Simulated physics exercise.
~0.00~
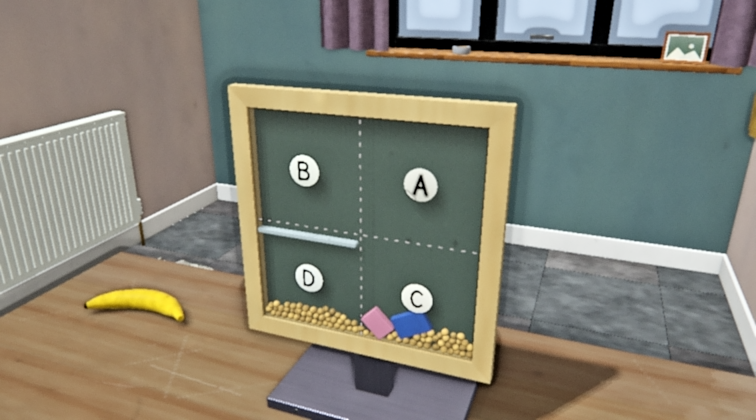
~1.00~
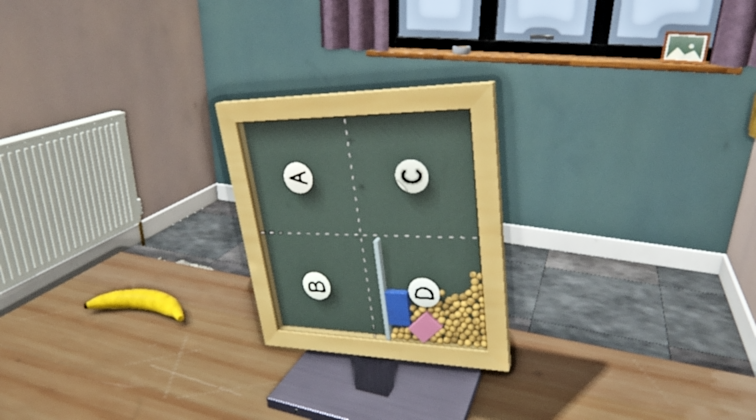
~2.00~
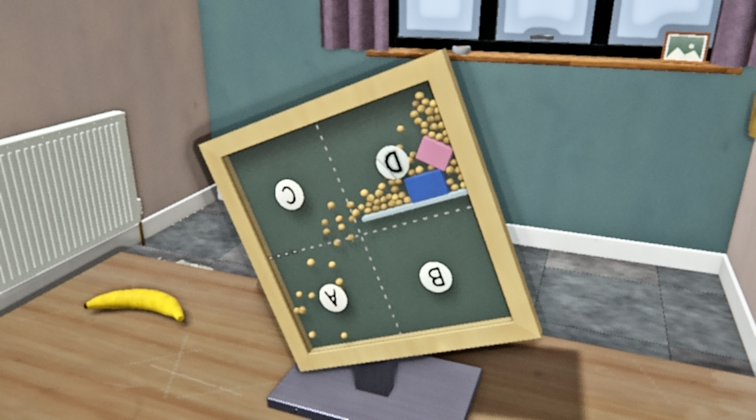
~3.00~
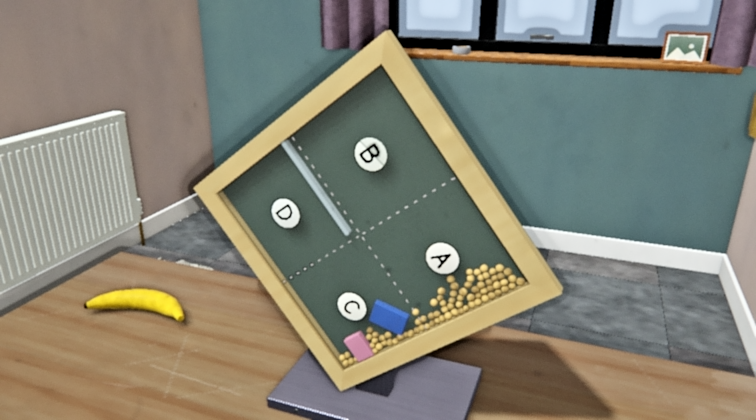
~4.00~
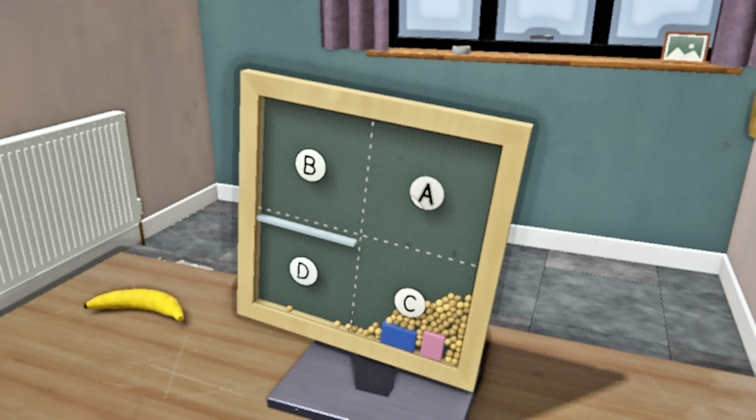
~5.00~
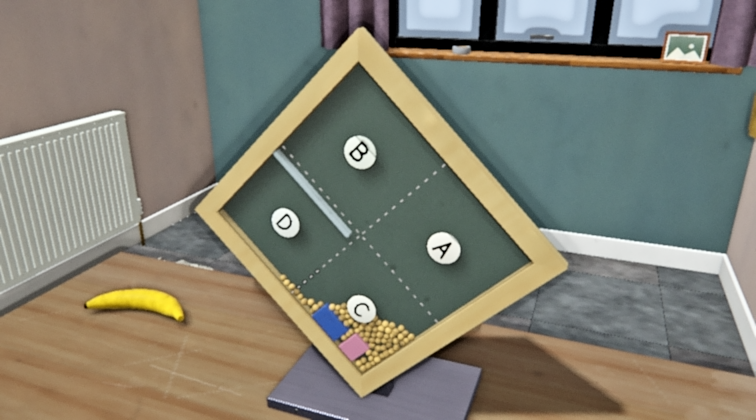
The wooden-framed box turned anticlockwise through a full circle, tumbling its pale beads and the blue and pink blocks around inside, then swung partway back and stopped tilted, with nearly all the beads in quarter C and a few in D.
